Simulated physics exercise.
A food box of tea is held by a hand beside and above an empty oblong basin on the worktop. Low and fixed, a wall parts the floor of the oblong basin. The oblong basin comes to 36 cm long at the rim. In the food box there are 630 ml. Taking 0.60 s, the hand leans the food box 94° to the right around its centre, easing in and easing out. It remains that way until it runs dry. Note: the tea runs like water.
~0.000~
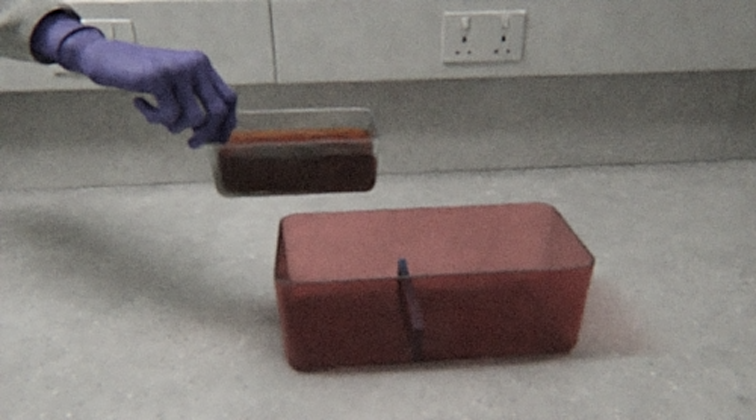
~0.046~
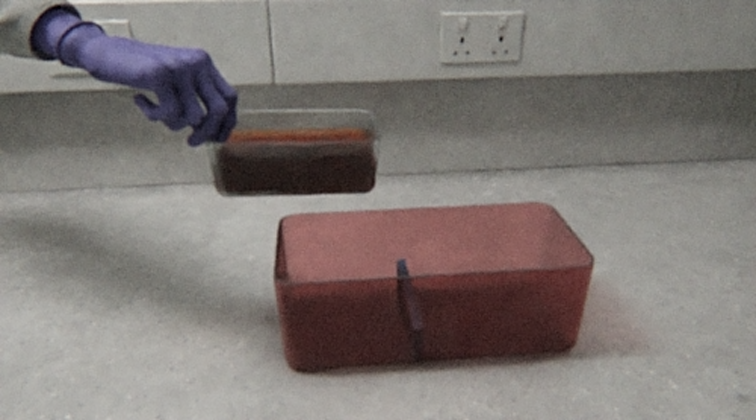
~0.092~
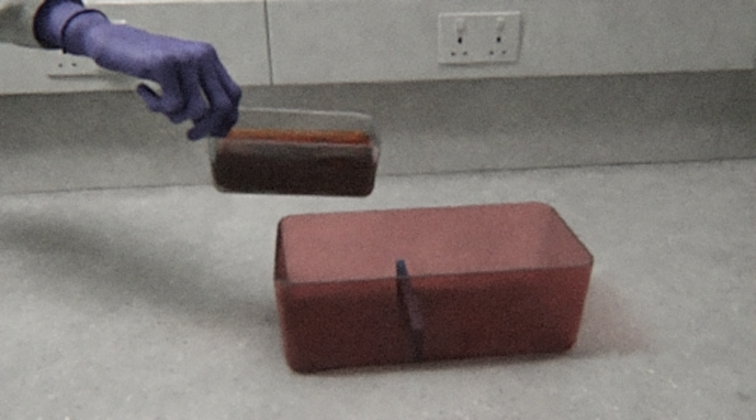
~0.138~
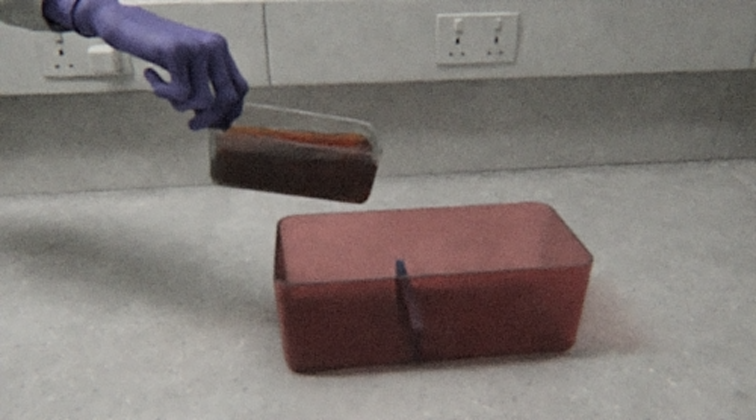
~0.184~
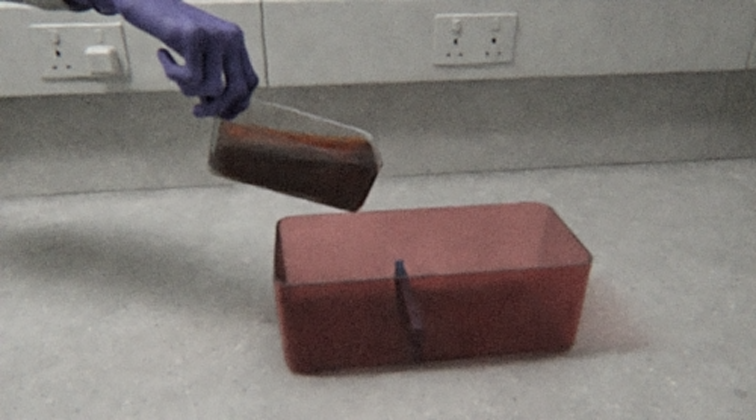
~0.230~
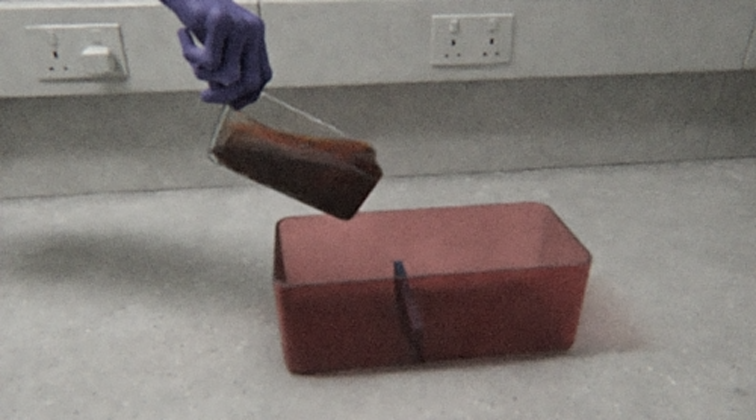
A purple-gloved hand held a clear box of dark reddish-brown liquid above and left of an empty, pinkish-red oblong basin with a low divider, then tilted the box to the right, slowly at first.
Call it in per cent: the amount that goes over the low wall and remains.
I would put it at about 59 per cent.
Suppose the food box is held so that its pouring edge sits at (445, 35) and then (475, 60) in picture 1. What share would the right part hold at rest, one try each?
Try 1: 80 %; try 2: 85 %.
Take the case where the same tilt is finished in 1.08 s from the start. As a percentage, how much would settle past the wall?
In that case, roughly 65 per cent.
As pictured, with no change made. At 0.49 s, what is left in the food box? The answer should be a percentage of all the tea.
I'd put it near 14 percent.
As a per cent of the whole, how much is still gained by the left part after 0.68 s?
Around 5 in a hundred.
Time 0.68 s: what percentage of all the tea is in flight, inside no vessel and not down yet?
Some 2 % is up in the air.
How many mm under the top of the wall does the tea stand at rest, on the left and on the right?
36 mm left, 34 mm right.
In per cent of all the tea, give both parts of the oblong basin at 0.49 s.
About 16 left, 36 right.
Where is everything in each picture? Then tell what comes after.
It leans 0°; its right rim is at (375, 125); the tea meets the walls at (219, 145) and (372, 139); the oblong basin's rim runs from (278, 247) to (573, 232); the wall's top is at (409, 291), in the first frame.
It leans 1°; its right rim is at (376, 126); the tea meets the walls at (218, 144) and (372, 140), in the second frame.
It leans 5°; its right rim is at (376, 132); the tea meets the walls at (218, 142) and (372, 143), in the third frame.
It leans 12°; its right rim is at (377, 140); the tea meets the walls at (218, 140) and (373, 145), in the fourth frame.
It leans 20°; its right rim is at (377, 152); the tea meets the walls at (217, 137) and (375, 149), in the fifth frame.
It leans 30°; its right rim is at (375, 165); the tea meets the walls at (217, 133) and (373, 152); 2 per cent is over the edge, in the sixth frame.
Then, 0.49 s in, the tilt is 87° and 13 per cent is still to pour, 16 is left of the wall and 36 right of it.
Then, 0.68 s in, the tilt is 94° and 2 per cent is still to pour, 35 is left of the wall and 61 right of it.
Then, 0.88 s in, the tilt is 94° and 1 per cent is still to pour, 37 is left of the wall and 59 right of it.
Then, 1.10 s in, the tilt is 94° and 0 per cent is still to pour, 39 is left of the wall and 59 right of it.
Finally, 39 per cent lies left of the wall, 59 right of it and 1 outside.
